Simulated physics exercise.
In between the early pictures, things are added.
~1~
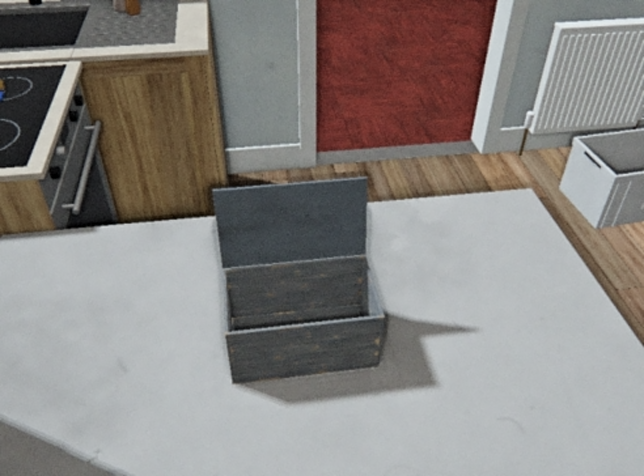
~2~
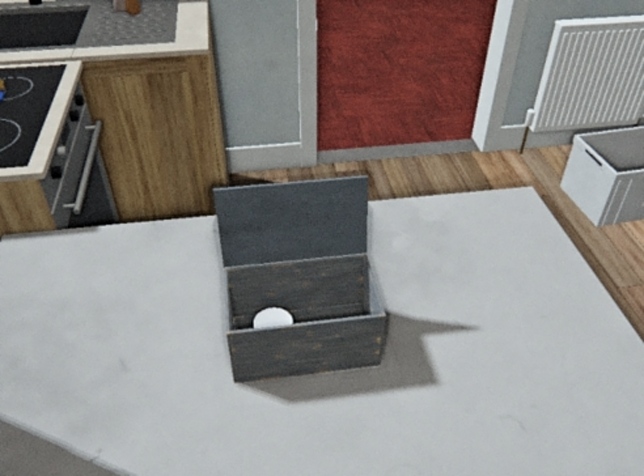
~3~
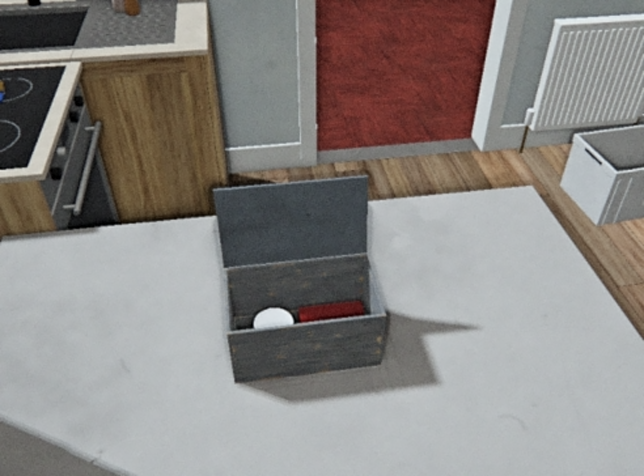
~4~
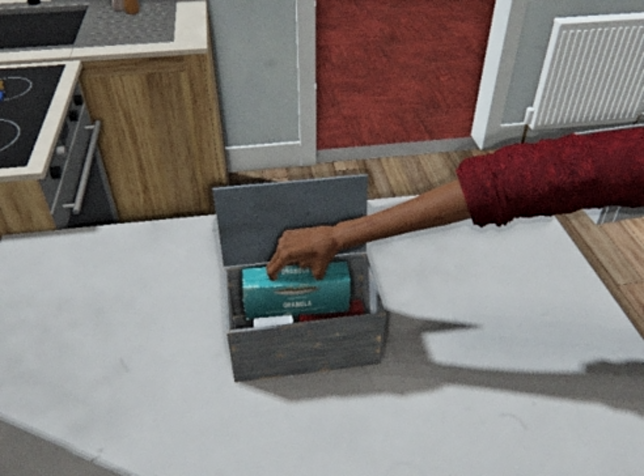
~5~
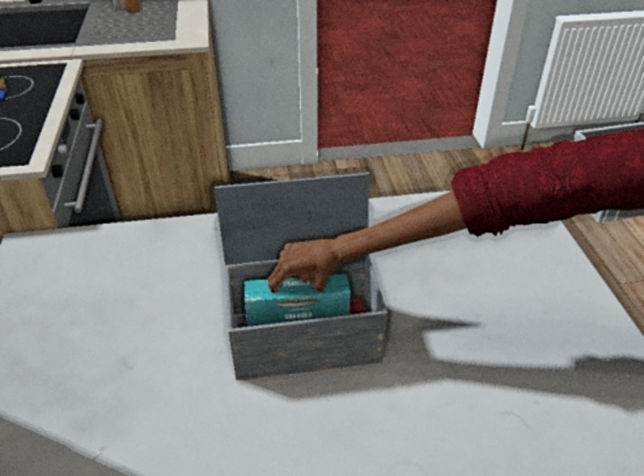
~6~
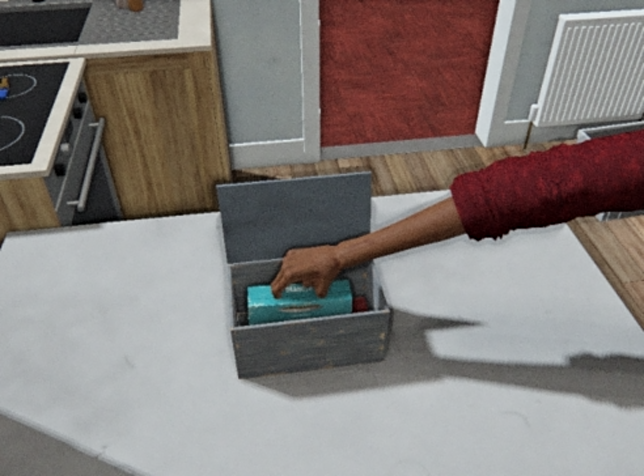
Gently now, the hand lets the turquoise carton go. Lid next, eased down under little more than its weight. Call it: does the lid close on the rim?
My call is that it fails to close.
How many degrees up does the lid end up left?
Lid angle from rim - close to 18°.
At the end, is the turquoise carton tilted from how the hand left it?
By the end the turquoise carton has leaned over.
Then, 0.90 s on from there, lid starting down; turquoise carton turned 46° from how it was put near (314, 318); red shaker shifted a little.
Then, 1.50 s on from there, lid 65° above the rim; turquoise carton turned 46° from how it was put near (315, 319); red shaker shifted a little.
Then, 1.90 s on from there, lid 27° above the rim; turquoise carton turned 46° from how it was put near (314, 318); red shaker shifted a little.
Then, 3.60 s on from there, lid 20° above the rim; turquoise carton turned 36° from how it was put near (322, 319); red shaker shifted a little.
In the end, lid 19° above the rim; moved from the start, turquoise carton; the other 2 unmoved. At the end, from the last picture's camera, turquoise carton near (324, 320).
